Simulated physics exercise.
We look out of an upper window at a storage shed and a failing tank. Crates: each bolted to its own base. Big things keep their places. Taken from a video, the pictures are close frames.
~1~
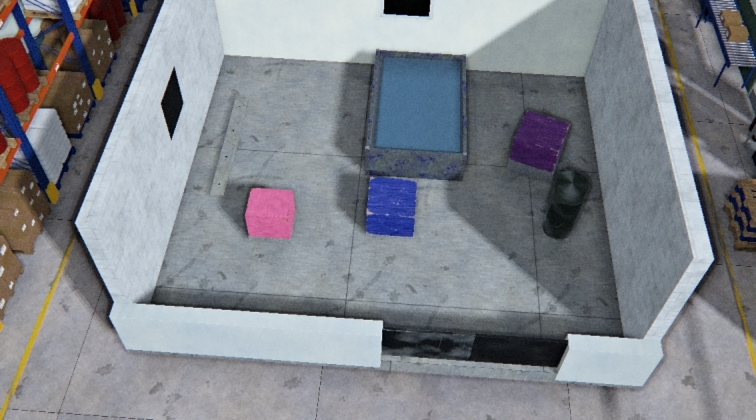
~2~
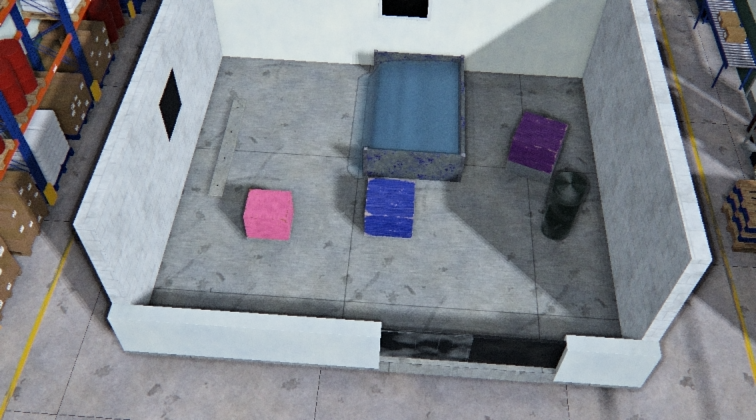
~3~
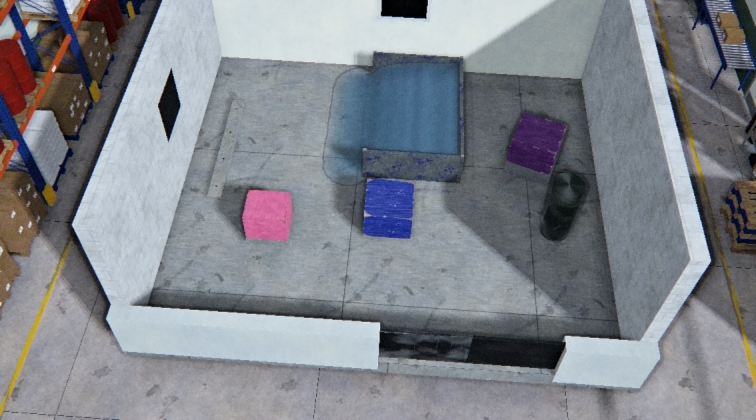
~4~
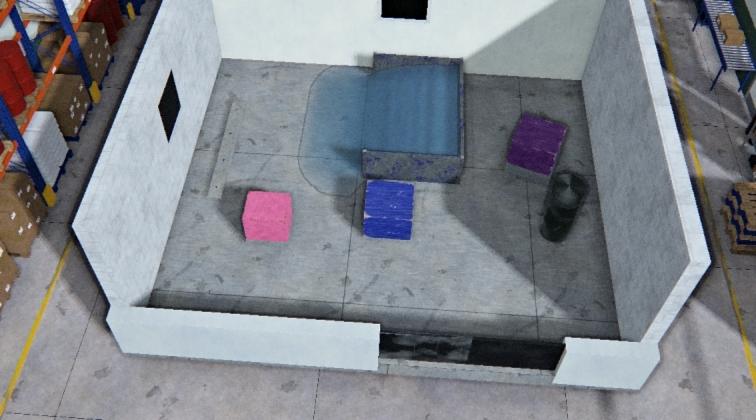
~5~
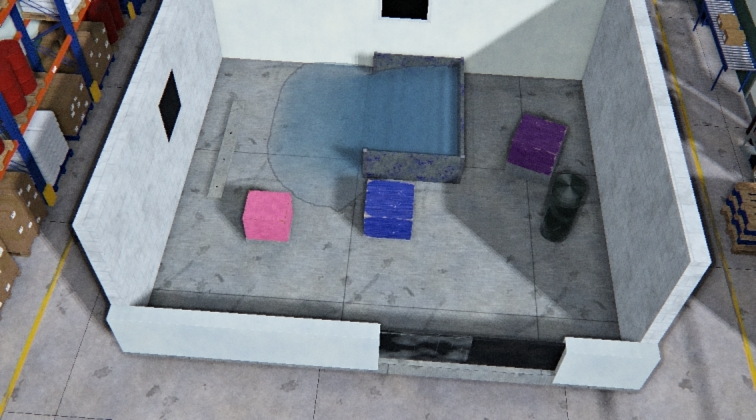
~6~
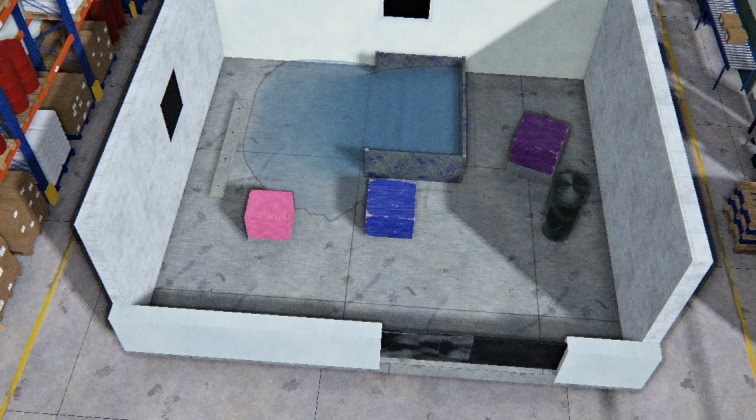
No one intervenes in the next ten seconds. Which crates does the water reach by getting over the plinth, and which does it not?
The purple crate is not reached, the pink crate is reached, the blue crate is reached.
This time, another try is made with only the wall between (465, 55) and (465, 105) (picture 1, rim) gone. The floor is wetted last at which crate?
The pink one comes last.
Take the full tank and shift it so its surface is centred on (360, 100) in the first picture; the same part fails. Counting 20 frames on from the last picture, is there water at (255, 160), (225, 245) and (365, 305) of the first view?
Results in order - swamped, swamped, left untouched.
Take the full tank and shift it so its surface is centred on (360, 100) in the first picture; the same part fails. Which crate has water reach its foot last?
Last: The one in purple.
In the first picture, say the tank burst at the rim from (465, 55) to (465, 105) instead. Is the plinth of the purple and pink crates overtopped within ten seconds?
First the purple: It gets reached; then the pink: It is never reached.
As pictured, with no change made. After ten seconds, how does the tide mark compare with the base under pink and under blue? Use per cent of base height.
Peak levels: Approx. 170 % then 310 %.
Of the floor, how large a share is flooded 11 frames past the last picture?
My estimate is roughly 30 percent.
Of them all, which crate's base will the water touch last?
My answer is the purple one.
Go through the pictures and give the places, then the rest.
In the first frame, the open tank at (418, 103) is whole and still.
In the second frame, the front is at a hidden place, out from the gap at (372, 117).
In the third frame, water pours out at (371, 119) and has run to (361, 71).
In the fourth frame, the front is at (326, 190), out from the gap at (371, 120).
In the fifth frame, the front is at (311, 64), out from the gap at (372, 120).
In the sixth frame, the front is at (289, 62), out from the gap at (373, 119).
A moment on, water covers 30 % of the floor; the purple crate not reached, the pink crate water round its plinth, the blue crate not reached.
Next, water covers 30 % of the floor; the purple crate not reached, the pink crate water round its plinth, the blue crate not reached.
Then, water covers 40 % of the floor; the purple crate not reached, the pink crate water round its plinth, the blue crate not reached.
Later, water covers 65 % of the floor; the purple crate not reached, the pink crate water round its plinth, the blue crate water round its plinth.
In the end, water covers 90 % of the floor; the purple crate stayed above the water, the pink crate was topped, the blue crate was topped.
